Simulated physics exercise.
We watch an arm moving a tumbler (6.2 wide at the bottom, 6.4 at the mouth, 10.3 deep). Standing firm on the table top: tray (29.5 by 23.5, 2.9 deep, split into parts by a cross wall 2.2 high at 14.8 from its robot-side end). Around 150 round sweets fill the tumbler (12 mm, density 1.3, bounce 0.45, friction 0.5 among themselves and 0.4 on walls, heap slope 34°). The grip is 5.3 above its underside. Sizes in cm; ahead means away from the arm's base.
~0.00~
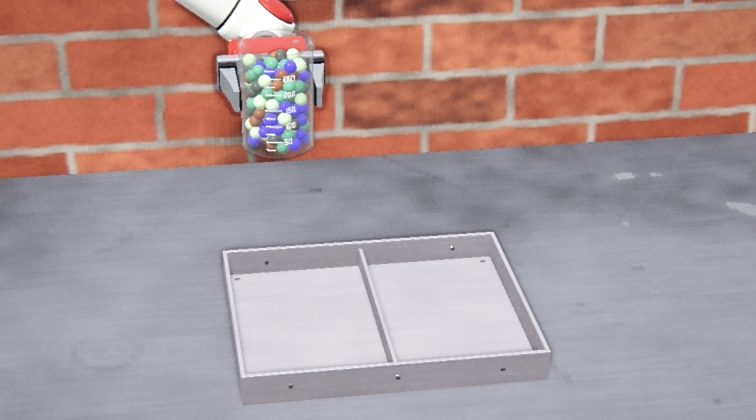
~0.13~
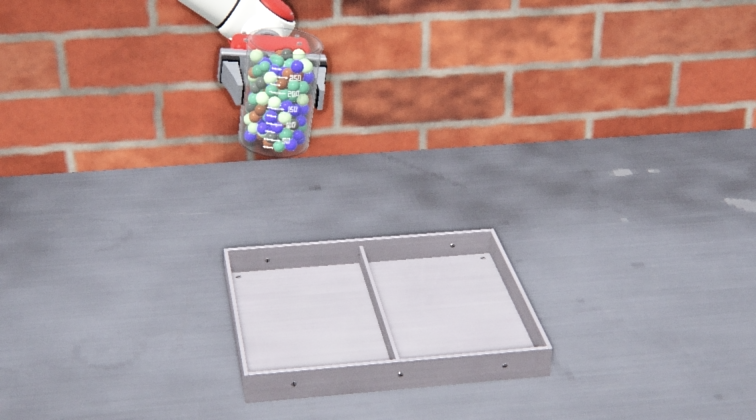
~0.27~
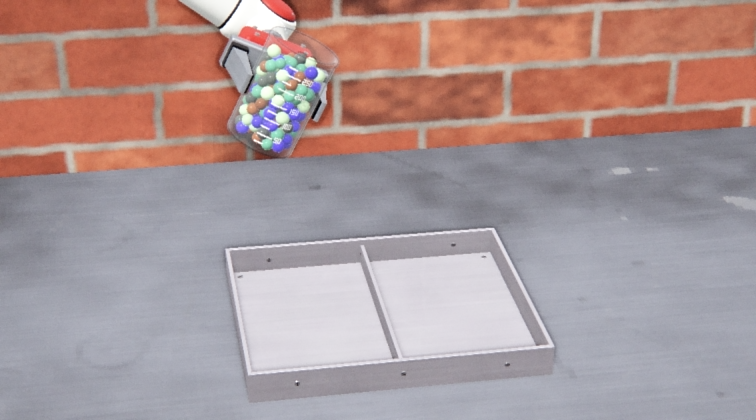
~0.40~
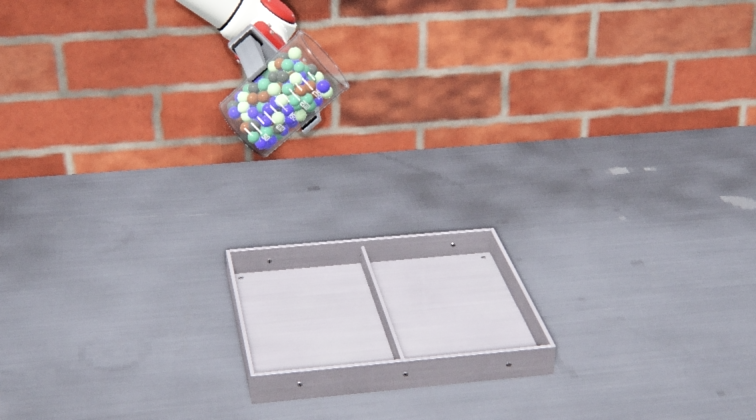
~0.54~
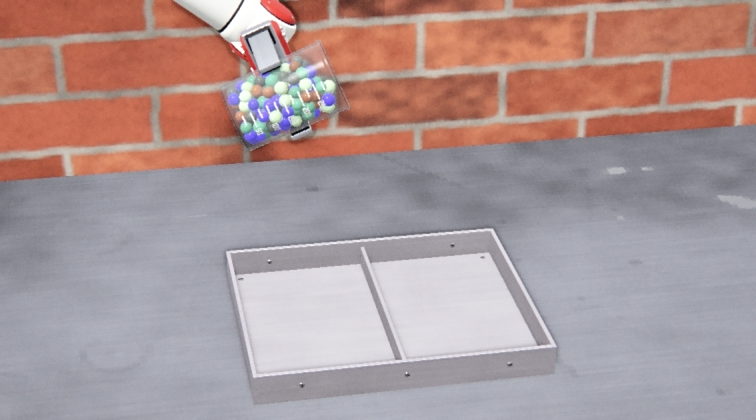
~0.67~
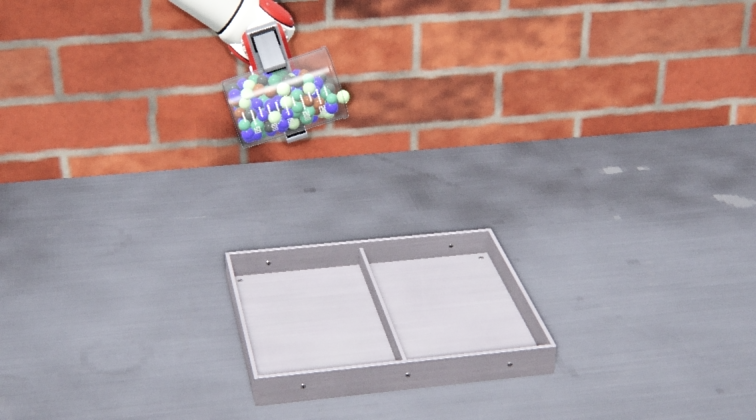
A robot arm held a clear tumbler of colorful round sweets above and behind a divided tray on a gray table, then tilted it steadily to the right until it lay nearly sideways.
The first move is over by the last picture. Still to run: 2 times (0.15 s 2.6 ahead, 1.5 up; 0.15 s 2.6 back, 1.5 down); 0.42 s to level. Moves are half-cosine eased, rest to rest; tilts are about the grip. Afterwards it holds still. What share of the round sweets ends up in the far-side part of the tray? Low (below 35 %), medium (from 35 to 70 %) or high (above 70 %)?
A low share, below 35 %, ends in the far-side part of the tray.
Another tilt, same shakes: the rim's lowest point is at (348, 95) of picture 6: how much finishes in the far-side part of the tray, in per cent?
About 0 per cent.
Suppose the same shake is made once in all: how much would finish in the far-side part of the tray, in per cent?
Then about 5 per cent.
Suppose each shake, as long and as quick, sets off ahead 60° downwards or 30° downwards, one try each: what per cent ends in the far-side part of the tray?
Some 0 and 5 per cent.
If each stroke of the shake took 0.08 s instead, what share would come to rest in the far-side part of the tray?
It would be near 45 per cent.
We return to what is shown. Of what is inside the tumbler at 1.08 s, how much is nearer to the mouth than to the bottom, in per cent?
About 40 per cent.
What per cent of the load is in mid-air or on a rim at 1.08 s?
Some 2 per cent.
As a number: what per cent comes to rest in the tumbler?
Roughly 80 per cent.
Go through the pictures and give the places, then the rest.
In the first frame, tumbler middle at (277, 96), level; upper third of the load around (279, 75), from x 250 to 305, top at y 55; 148 in the tumbler.
In the second frame, tumbler middle at (279, 94), tilted 7° forward; upper third of the load around (282, 73), from x 250 to 310, top at y 55.
In the third frame, tumbler middle at (281, 95), tilted 26° forward; upper third of the load around (283, 75), from x 240 to 320, top at y 50.
In the fourth frame, tumbler middle at (282, 96), tilted 49° forward; upper third of the load around (289, 78), from x 235 to 325, top at y 55.
In the fifth frame, tumbler middle at (283, 97), tilted 68° forward; upper third of the load around (290, 83), from x 235 to 330, top at y 60.
In the sixth frame, tumbler middle at (283, 99), tilted 75° forward; upper third of the load around (284, 88), from x 235 to 345, top at y 75; 148 in the tumbler.
After 1.08 s, tilted 75° forward, highest piece 30 above the table; 132 in the tumbler, 7 in the robot-side part, 6 in the far-side part, 3 in flight or on a rim.
After 1.49 s, tilted 36° forward, highest piece 30 above the table; 121 in the tumbler, 14 in the far-side part, 11 in the robot-side part, 2 in flight or on a rim.
After 1.89 s, level, highest piece 31 above the table; 121 in the tumbler, 16 in the far-side part, 11 in the robot-side part.
After 2.94 s, level, highest piece 31 above the table; 121 in the tumbler, 16 in the far-side part, 11 in the robot-side part.
At rest, 121 in the tumbler, 16 in the far-side part, 11 in the robot-side part. That is 11 % in the far-side part of the tray.
